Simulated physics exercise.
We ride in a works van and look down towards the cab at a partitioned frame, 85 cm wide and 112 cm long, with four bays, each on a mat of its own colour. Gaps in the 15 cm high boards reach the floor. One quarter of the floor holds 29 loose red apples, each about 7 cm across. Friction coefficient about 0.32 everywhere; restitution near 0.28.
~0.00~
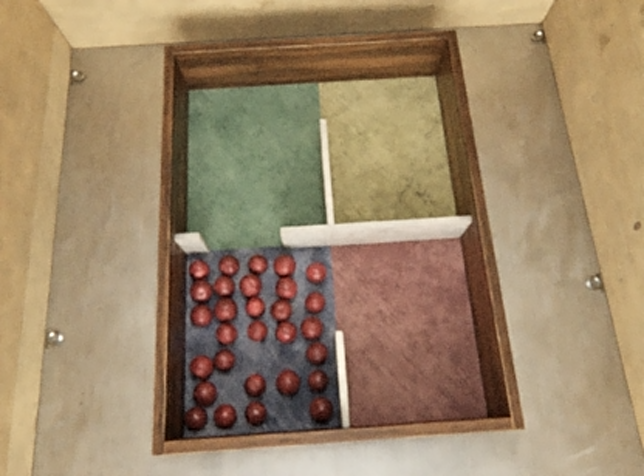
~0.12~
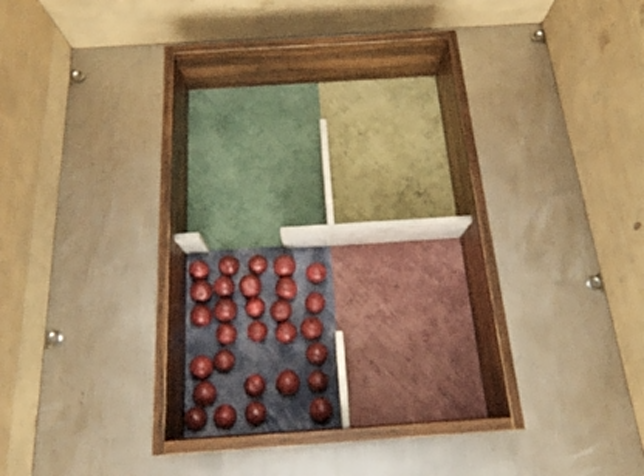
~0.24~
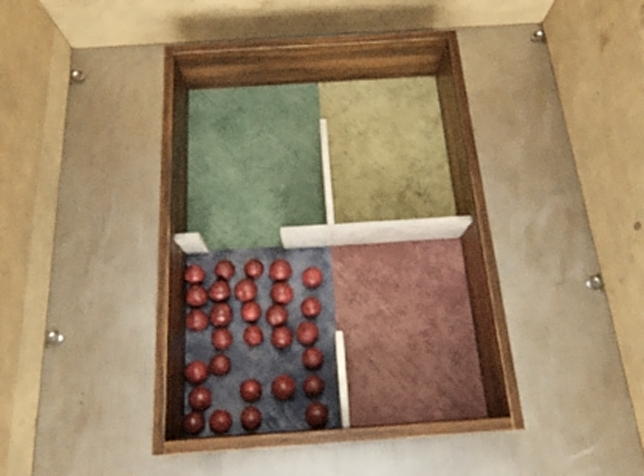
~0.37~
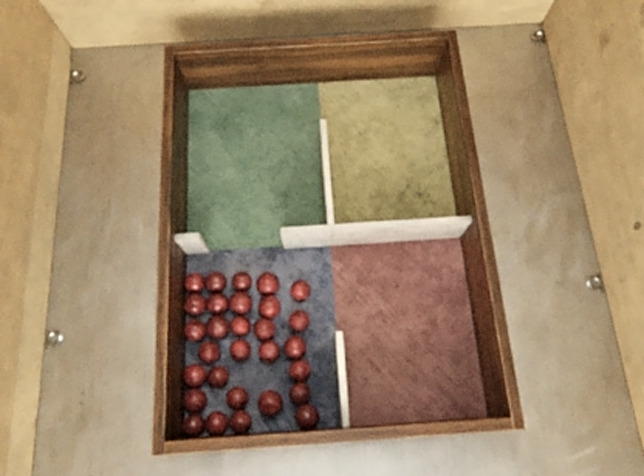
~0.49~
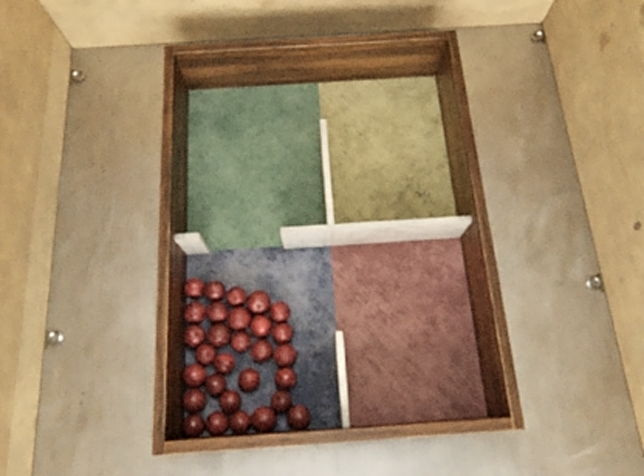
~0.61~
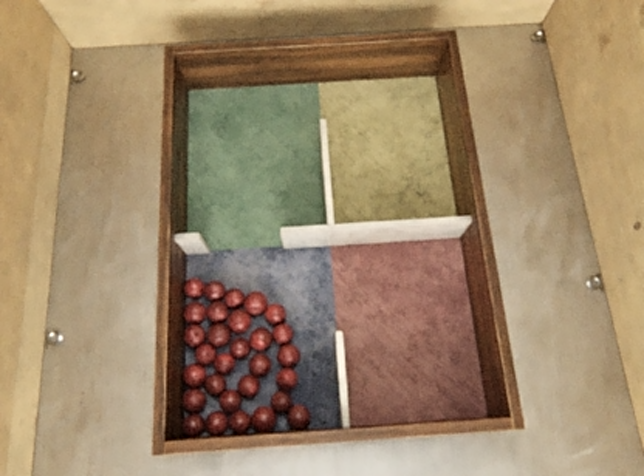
Partitioned wooden frame with four coloured mats, red apples in the blue bay shifting left and down, bunching towards the near-left corner.
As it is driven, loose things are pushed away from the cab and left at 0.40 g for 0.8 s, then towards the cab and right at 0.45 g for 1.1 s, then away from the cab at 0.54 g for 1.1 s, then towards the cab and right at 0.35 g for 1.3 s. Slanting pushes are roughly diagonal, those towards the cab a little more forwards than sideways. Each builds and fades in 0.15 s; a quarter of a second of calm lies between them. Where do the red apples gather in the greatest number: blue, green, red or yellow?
It is the red one.
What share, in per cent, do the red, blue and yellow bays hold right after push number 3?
By then: Red 50, blue 20, yellow 20 per cent.
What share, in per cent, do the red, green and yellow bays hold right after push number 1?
Red 0, green 0, yellow 0 per cent.
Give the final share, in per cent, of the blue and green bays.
Blue 0, green 0 per cent.
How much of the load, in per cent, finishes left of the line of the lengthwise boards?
About 0 per cent.
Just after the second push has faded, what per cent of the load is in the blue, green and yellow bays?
By then: Blue 10, green 20, yellow 20 per cent.
After push 1 (1.04 s), 29 in the blue bay.
After push 2 (2.39 s), 14 in the red bay, 3 in the blue bay, 6 in the green bay and 6 in the yellow bay.
After push 3 (3.74 s), 15 in the red bay, 5 in the blue bay, 2 in the green bay and 7 in the yellow bay.
After push 4 (5.29 s), 20 in the red bay, 1 in the green bay and 8 in the yellow bay.
Final count (at 5.60 s), 20 in the red bay, 1 in the green bay and 8 in the yellow bay.
